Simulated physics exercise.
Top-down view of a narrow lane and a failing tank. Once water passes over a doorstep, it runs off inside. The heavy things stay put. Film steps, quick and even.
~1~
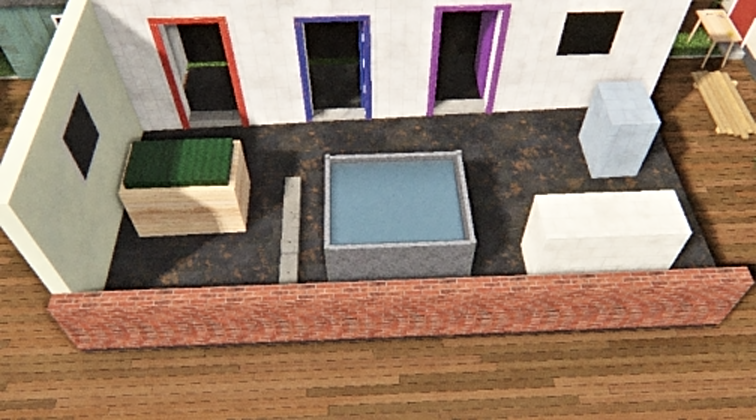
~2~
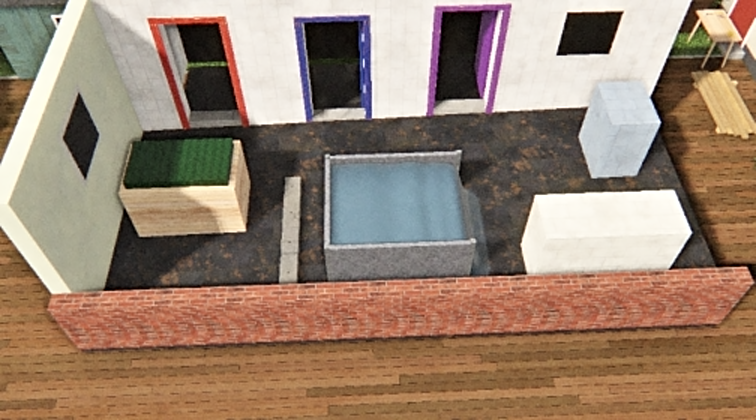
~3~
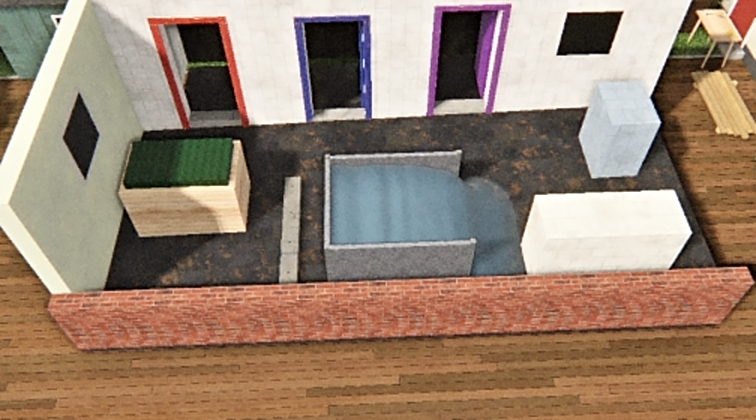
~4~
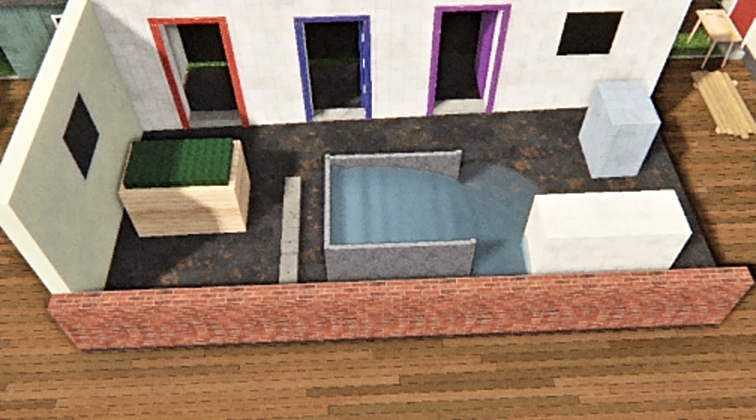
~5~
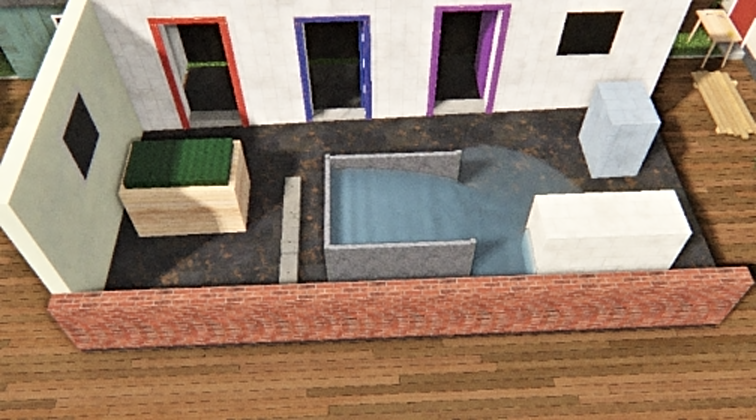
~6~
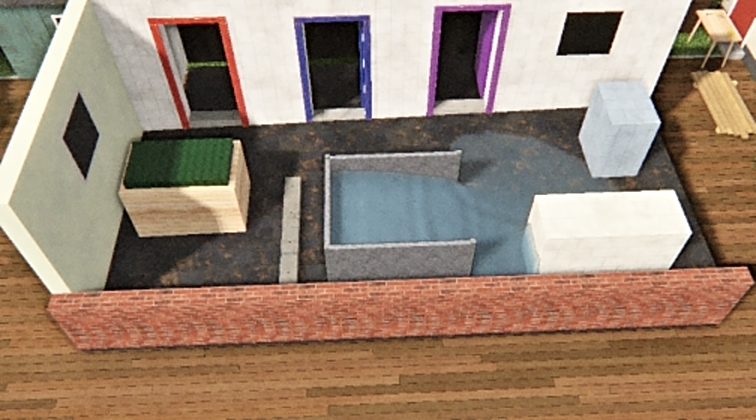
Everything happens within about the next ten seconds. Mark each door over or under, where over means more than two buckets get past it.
Purple door - under; red door - under; blue door - under.
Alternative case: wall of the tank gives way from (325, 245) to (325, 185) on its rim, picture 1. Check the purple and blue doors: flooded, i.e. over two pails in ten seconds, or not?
The purple one takes less, the blue one passes that mark.
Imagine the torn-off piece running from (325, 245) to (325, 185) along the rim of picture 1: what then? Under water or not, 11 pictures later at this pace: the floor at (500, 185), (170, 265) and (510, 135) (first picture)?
Taking the three spots as listed, they end up spared, inundated and spared.
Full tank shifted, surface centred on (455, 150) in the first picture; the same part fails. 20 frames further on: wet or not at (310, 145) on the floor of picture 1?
Answer: Submerged.
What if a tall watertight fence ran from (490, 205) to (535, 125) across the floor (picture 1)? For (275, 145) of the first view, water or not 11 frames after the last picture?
There: Free of water.
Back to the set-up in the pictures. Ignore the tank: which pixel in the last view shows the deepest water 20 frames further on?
It should be deepest at about (96, 324).
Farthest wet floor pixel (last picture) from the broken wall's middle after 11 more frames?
I'd point to (626, 110).
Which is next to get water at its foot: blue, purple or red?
Answer: The purple one.
A moment on, water covers 35 % of the floor; the purple door wet at the sill, nothing in, the red door not reached, the blue door not reached.
Next, water covers 40 % of the floor; the purple door wet at the sill, nothing in, the red door not reached, the blue door not reached.
Then, water covers 65 % of the floor; the purple door wet at the sill, nothing in, the red door not reached, the blue door wet at the sill, nothing in.
Later, water covers 85 % of the floor; the purple door under two buckets in, the red door wet at the sill, nothing in, the blue door wet at the sill, nothing in.
In the end, water covers 80 % of the floor; the purple door under two buckets in, the red door wet at the sill, nothing in, the blue door wet at the sill, nothing in.
